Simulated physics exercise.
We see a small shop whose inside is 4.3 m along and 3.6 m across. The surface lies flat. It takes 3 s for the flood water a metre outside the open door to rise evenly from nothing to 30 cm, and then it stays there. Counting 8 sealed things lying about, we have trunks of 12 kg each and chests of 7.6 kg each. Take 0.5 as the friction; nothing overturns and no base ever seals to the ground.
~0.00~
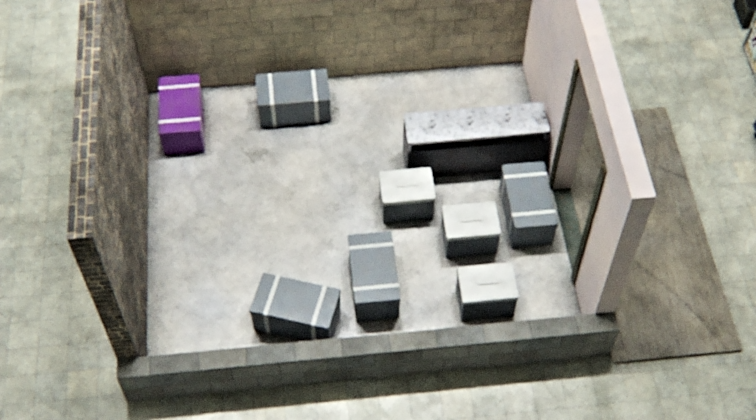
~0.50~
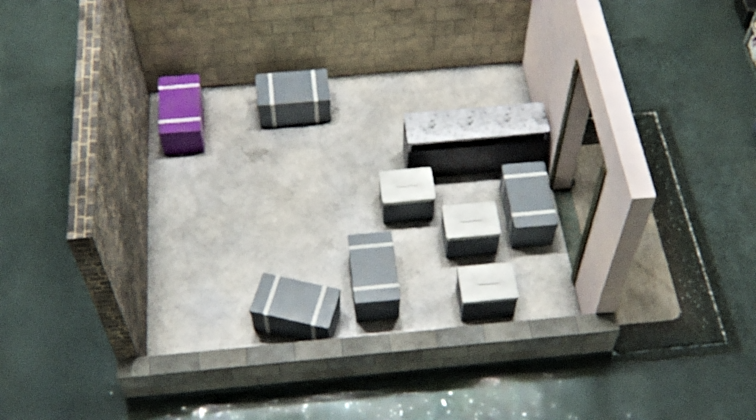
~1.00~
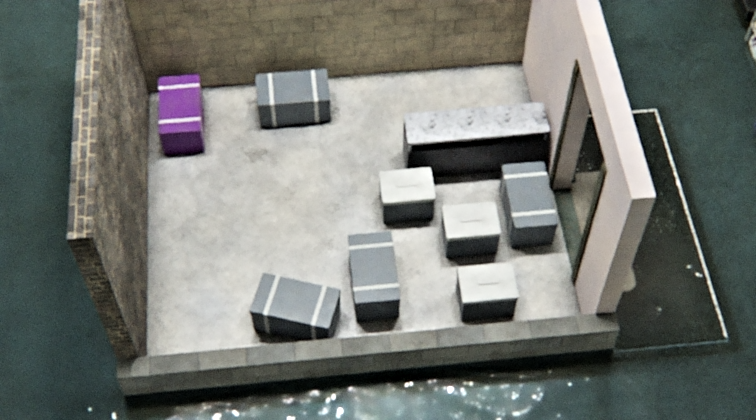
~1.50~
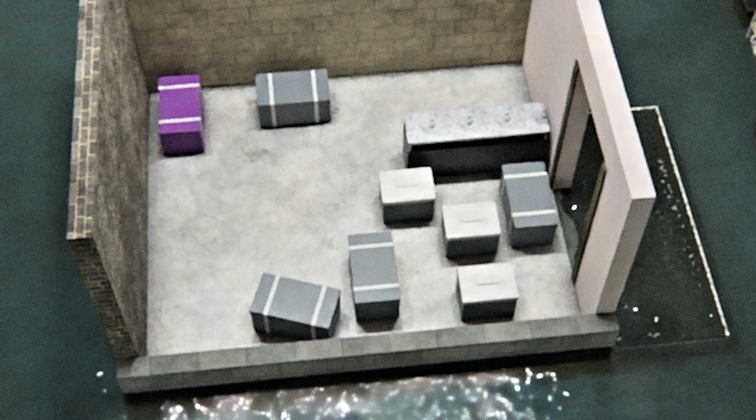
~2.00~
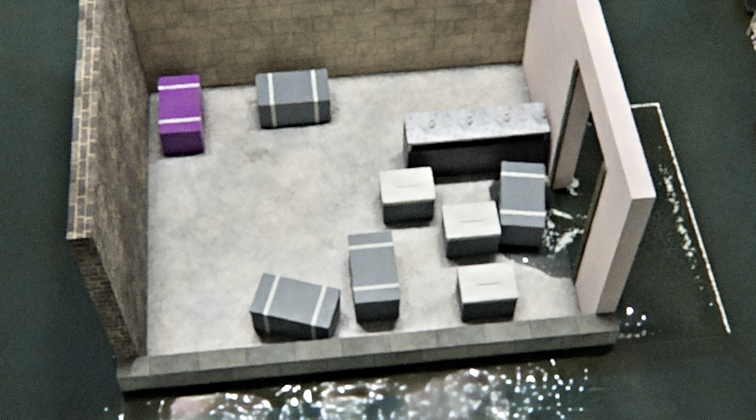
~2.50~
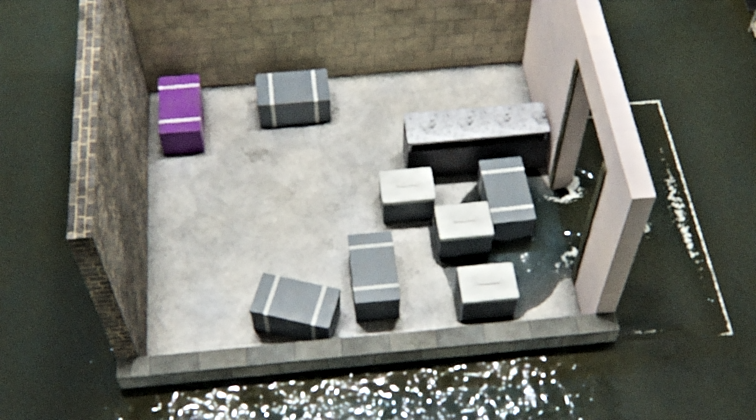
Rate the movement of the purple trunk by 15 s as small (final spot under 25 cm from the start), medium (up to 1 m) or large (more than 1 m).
Large.
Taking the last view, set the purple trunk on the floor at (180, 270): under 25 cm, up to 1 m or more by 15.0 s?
It goes a long way.
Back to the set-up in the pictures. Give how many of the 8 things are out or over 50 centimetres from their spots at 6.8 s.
The number by then is 6.
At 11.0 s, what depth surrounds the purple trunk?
19 cm or so.
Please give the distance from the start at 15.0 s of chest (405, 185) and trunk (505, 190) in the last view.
In that order: 150 cm, 200 cm.
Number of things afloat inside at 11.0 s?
Count: 8.
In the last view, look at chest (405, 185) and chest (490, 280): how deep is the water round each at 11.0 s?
Depths: Near 17 cm, then near 11 cm.
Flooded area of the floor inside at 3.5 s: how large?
About 5.0 m2 is covered.
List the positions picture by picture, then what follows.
The first frame shows the purple trunk at (179, 103), on the bottom; 0.0 m2 under water; 0 of 8 have shifted.
The second frame shows the purple trunk at (179, 103) rests on the ground; 0.0 m2 under water; 0 of 8 have shifted.
The third frame shows the purple trunk at (179, 103), on the bottom; 0.0 m2 under water; 0 of 8 have shifted.
The fourth frame shows the purple trunk at (179, 103), on the bottom; 0.0 m2 under water; 0 of 8 have shifted.
The fifth frame shows the purple trunk at (179, 103), on the bottom; 0.3 m2 under water; 1 of 8 have shifted.
The sixth frame shows the purple trunk at (179, 103) rests on the ground; 1.4 m2 under water; 2 of 8 have shifted.
After 3.5 s the purple trunk is near (179, 103), 0.0 m from its start, aground; 3 afloat.
After 6.8 s the purple trunk is near (176, 88), 0.1 m from its start, afloat; 7 afloat.
After 11.0 s the purple trunk is near (257, 77), 0.9 m from its start, afloat; 8 afloat.
After 15.0 s the purple trunk is near (322, 104), 1.6 m from its start, afloat; 8 afloat.
